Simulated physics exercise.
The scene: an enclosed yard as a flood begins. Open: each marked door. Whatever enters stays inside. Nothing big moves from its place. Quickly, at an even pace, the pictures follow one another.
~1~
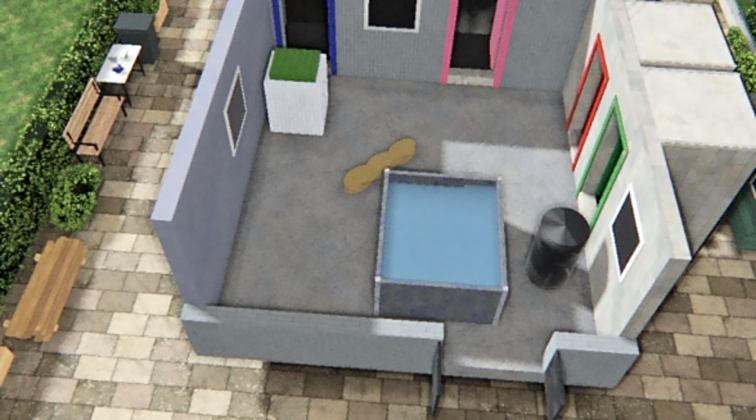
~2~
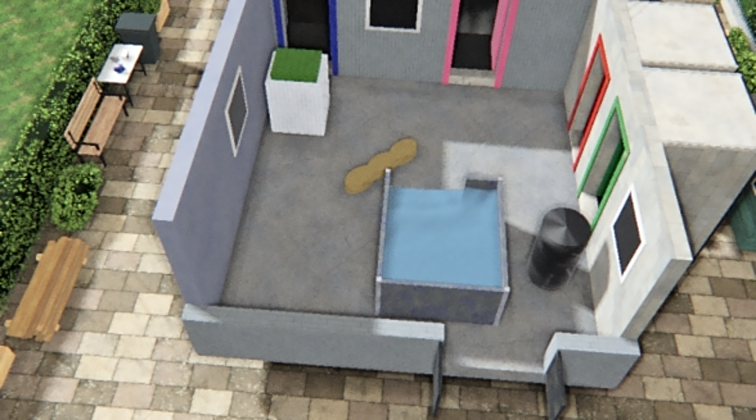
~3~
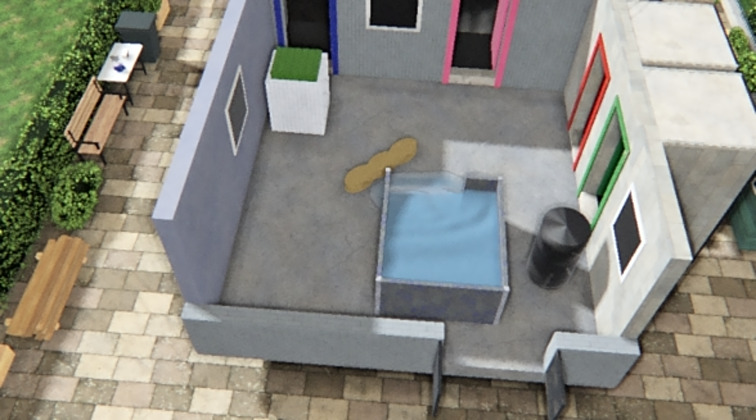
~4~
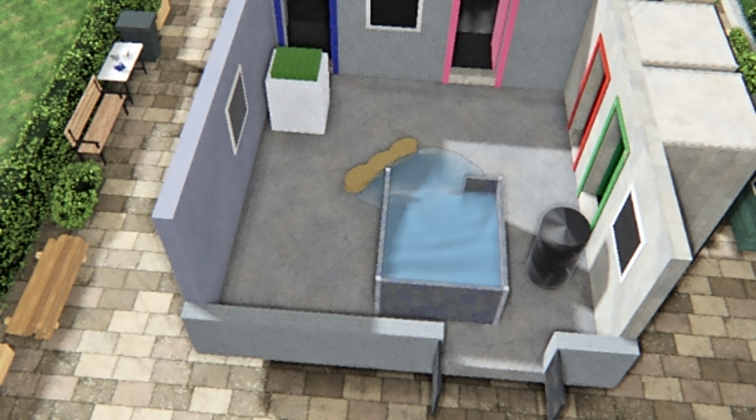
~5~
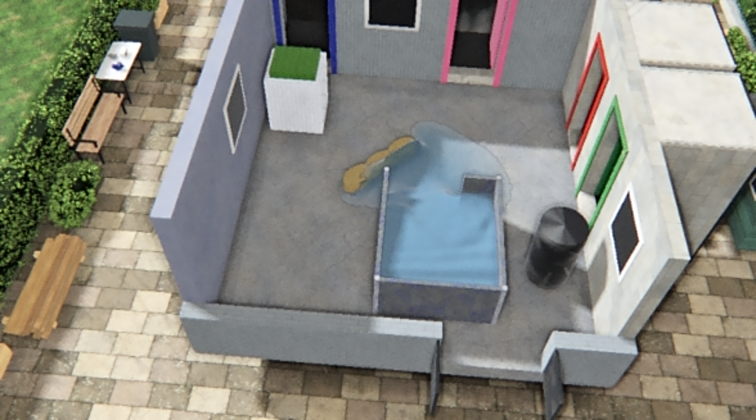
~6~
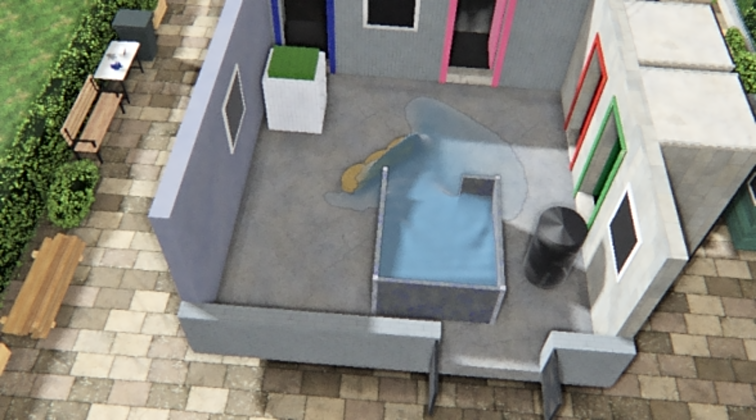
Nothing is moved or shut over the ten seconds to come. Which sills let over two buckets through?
At the end, red door: Over two buckets; green door: At most two buckets; pink door: Over two buckets; blue door: At most two buckets.
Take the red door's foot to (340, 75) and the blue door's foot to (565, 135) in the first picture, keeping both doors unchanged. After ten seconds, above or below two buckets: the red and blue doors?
In that case the red door runs past it while the blue door runs past it.
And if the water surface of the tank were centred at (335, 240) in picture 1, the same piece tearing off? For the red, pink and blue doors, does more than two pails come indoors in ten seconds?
One by one: Red door is over, pink door takes less, blue door goes over.
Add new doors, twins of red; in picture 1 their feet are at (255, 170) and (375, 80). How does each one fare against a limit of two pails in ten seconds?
The first new door stays below the line, and the second crosses the line.
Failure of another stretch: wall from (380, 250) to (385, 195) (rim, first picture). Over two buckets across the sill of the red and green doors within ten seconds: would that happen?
Red door: Above the limit; green door: Below the limit.
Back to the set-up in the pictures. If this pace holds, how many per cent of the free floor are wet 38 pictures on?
I make it 90 per cent.
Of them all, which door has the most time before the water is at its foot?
I'd go with the blue one.
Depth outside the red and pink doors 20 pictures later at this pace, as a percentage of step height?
I'd put it at close to 330 and 110 per cent.
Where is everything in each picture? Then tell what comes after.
The first frame shows still water in the water tank at (442, 230).
In the second frame, water pours out on the water tank's far side and has run to (382, 207).
In the third frame, water pours out on the water tank's far side and has run to a hidden place.
In the fourth frame, water pours out on the water tank's far side and has run to (437, 150).
In the fifth frame, water pours out on the water tank's far side and has run to (436, 126).
In the sixth frame, the front is at (436, 101), out from the gap on the water tank's far side.
A moment on, water covers 45 % of the floor; the red door wet at the sill, nothing in, the green door not reached, the pink door over two buckets in, the blue door not reached.
Next, water covers 65 % of the floor; the red door under two buckets in, the green door wet at the sill, nothing in, the pink door over two buckets in, the blue door wet at the sill, nothing in.
Then, water covers 70 % of the floor; the red door far over two buckets in, the green door wet at the sill, nothing in, the pink door far over two buckets in, the blue door wet at the sill, nothing in.
Later, water covers 90 % of the floor; the red door far over two buckets in, the green door wet at the sill, nothing in, the pink door far over two buckets in, the blue door wet at the sill, nothing in.
In the end, water covers 95 % of the floor; the red door far over two buckets in, the green door wet at the sill, nothing in, the pink door far over two buckets in, the blue door wet at the sill, nothing in.
